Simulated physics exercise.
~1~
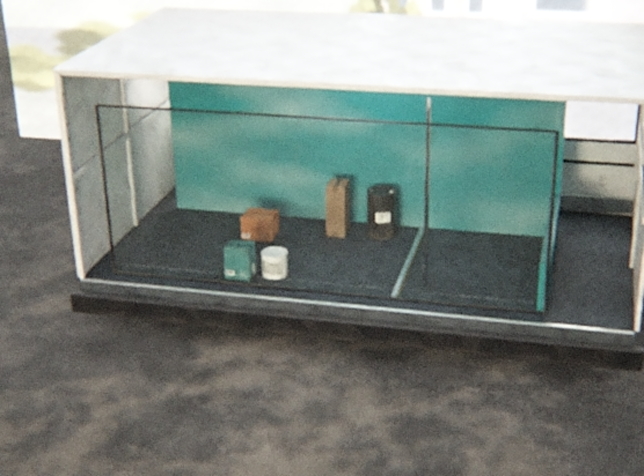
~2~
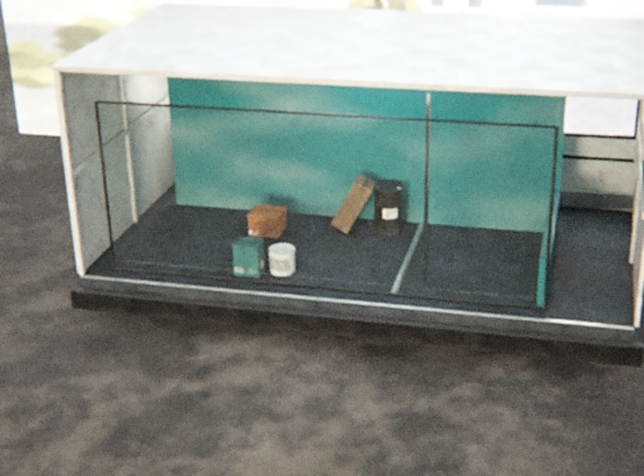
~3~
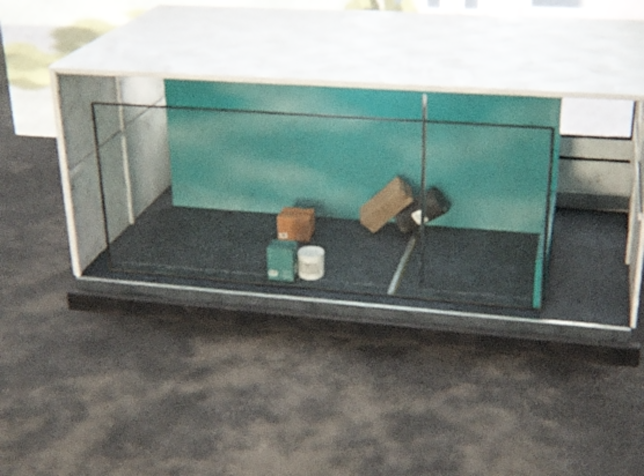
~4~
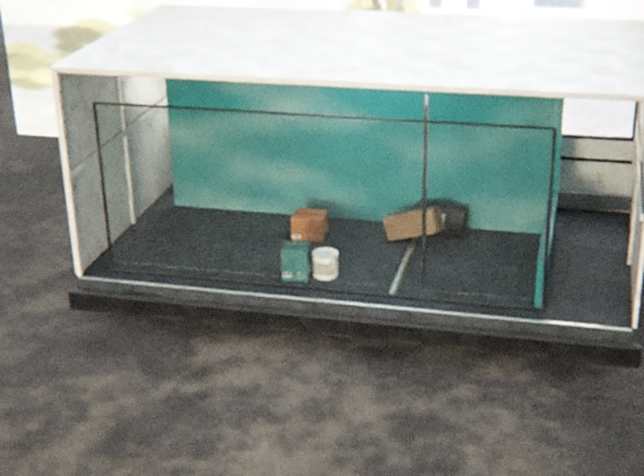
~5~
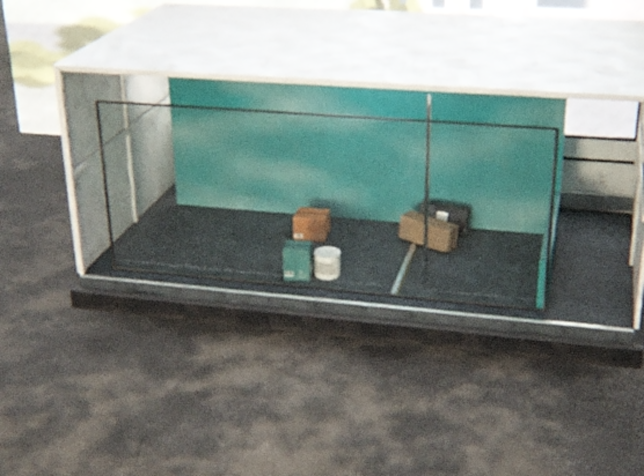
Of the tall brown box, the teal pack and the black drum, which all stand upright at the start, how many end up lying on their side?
Two of them end up on their side, the tall brown box and the black drum, while the teal pack stays upright.
